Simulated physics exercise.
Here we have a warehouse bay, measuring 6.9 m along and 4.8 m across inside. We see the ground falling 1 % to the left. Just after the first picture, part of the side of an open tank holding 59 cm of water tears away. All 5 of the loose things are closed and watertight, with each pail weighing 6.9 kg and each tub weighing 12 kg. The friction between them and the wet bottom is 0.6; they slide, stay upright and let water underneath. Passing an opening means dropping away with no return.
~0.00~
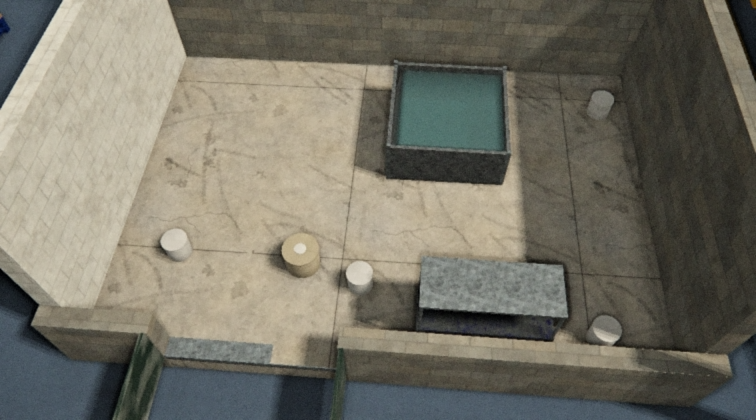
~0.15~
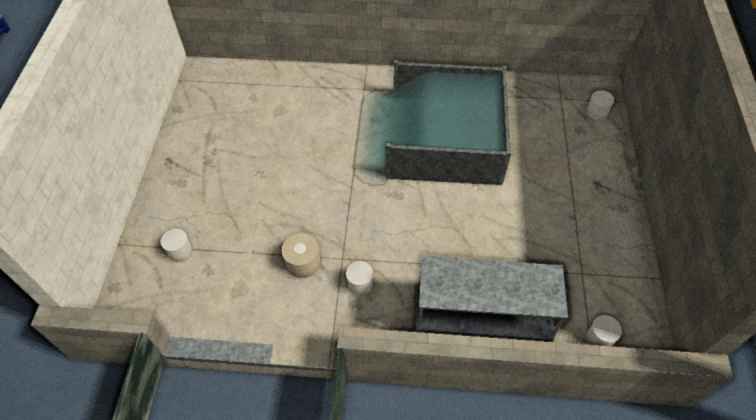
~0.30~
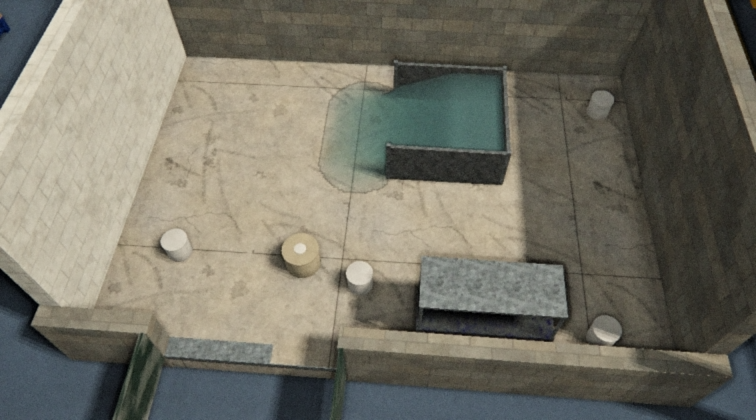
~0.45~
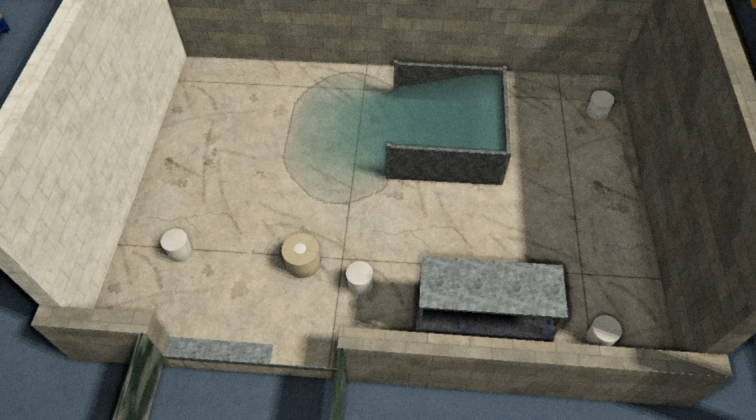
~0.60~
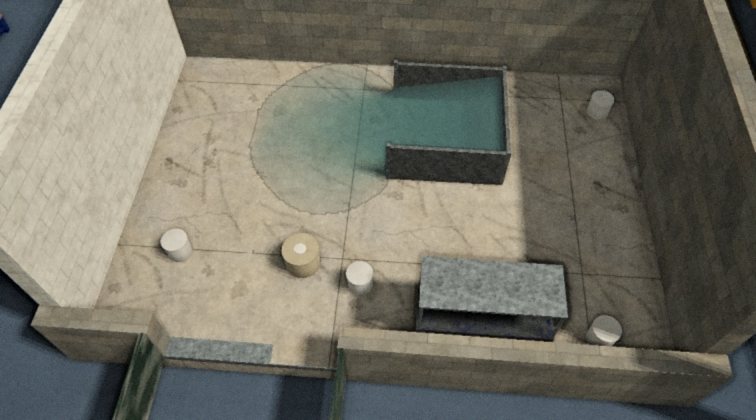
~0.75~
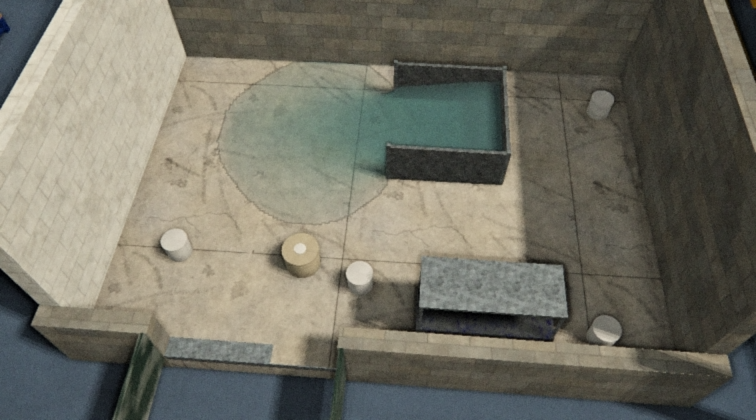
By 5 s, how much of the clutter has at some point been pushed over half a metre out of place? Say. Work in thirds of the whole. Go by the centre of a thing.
It's a small share, below a third.
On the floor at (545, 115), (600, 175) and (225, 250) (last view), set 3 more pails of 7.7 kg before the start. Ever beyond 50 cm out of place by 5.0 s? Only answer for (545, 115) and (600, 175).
In turn: Less, under.
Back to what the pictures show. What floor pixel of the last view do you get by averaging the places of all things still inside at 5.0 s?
About (433, 263).
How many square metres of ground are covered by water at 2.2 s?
About 16 m2.
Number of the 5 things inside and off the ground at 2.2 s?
0.
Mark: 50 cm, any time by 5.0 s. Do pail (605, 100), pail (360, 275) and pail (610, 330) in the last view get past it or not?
Going one by one: Within it, within it, within it.
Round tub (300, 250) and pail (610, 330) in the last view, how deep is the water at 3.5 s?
1 and 0 cm.
After 1.1 s 0 of 5 are over 50 cm from their spots; 0 afloat.
After 2.2 s 0 of 5 are over 50 cm from their spots; 0 afloat.
After 3.5 s 1 of 5 are over 50 cm from their spots; 1 afloat.
After 5.0 s 1 of 5 are over 50 cm from their spots, and 1 have been at some point; 0 afloat.
